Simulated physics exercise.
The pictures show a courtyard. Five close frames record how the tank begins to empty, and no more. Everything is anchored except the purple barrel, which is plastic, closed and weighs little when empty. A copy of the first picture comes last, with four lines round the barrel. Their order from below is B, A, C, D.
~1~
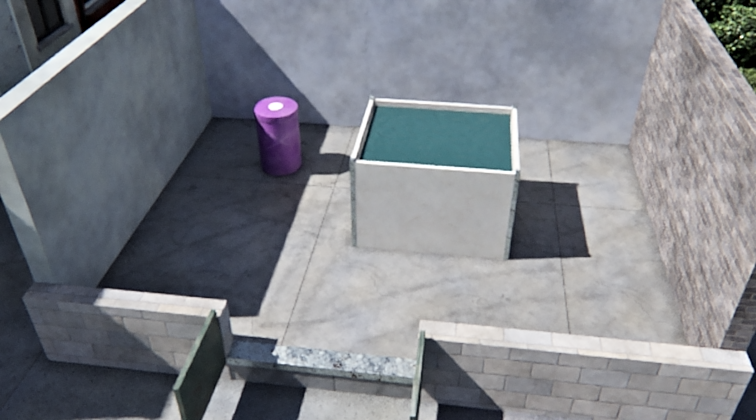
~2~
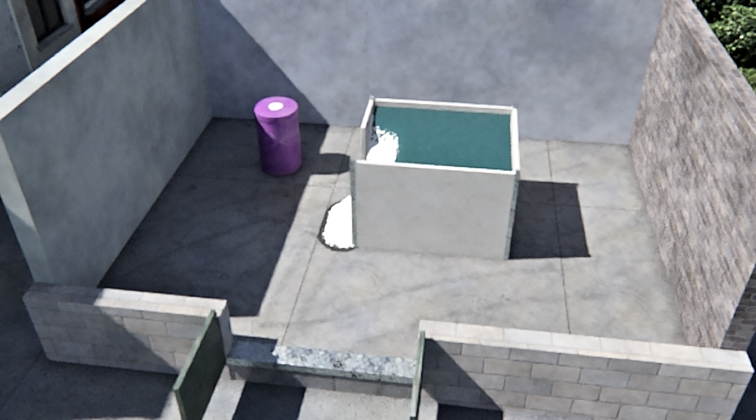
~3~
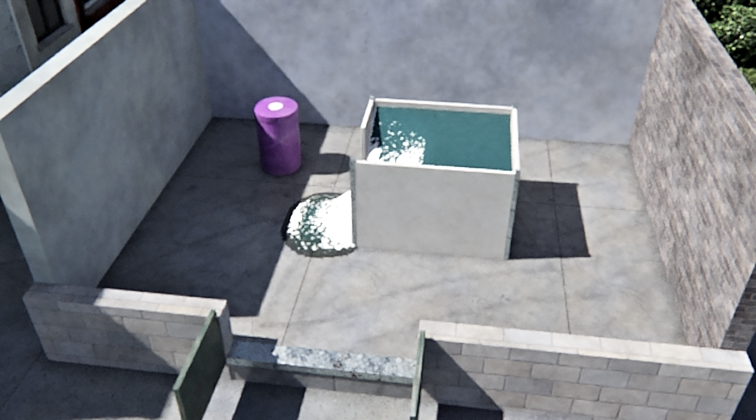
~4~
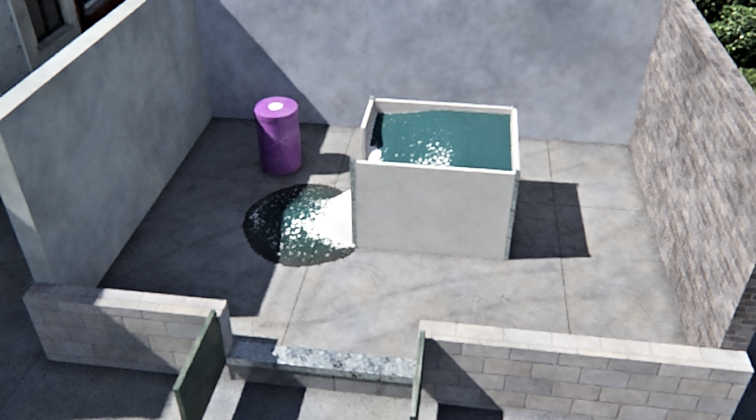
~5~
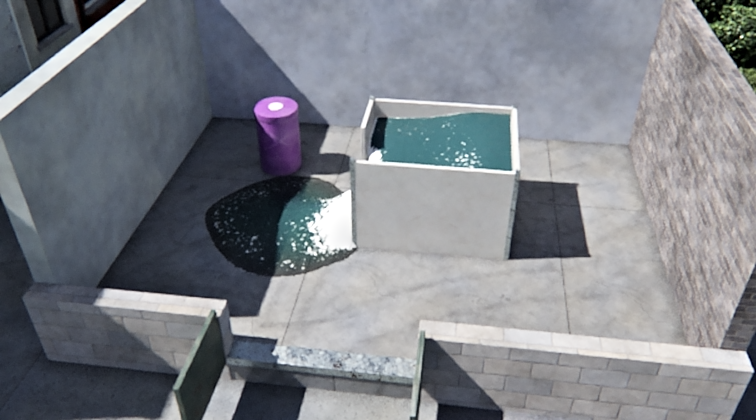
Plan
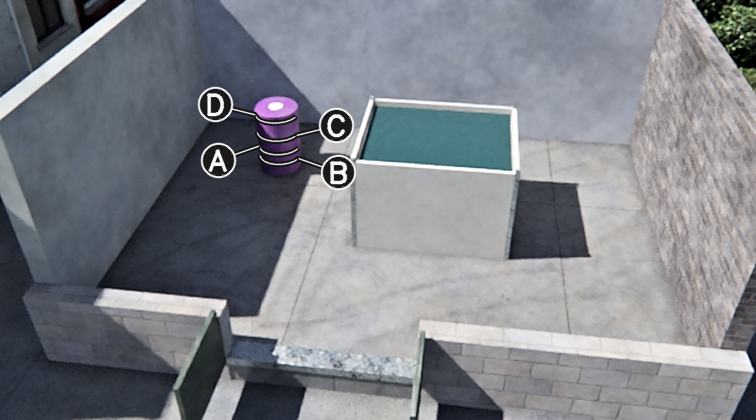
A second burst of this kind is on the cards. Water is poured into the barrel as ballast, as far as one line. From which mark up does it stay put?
Line B.
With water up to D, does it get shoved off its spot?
No.
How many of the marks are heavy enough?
All of the four.
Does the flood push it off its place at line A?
No, not at all.
In white, A at (274, 154); B at (275, 164); C at (273, 141); D at (271, 123); from the bottom up B, A, C, D.
With A, it does not move.
With B, it does not move.
With C, it does not move.
With D, it does not move.
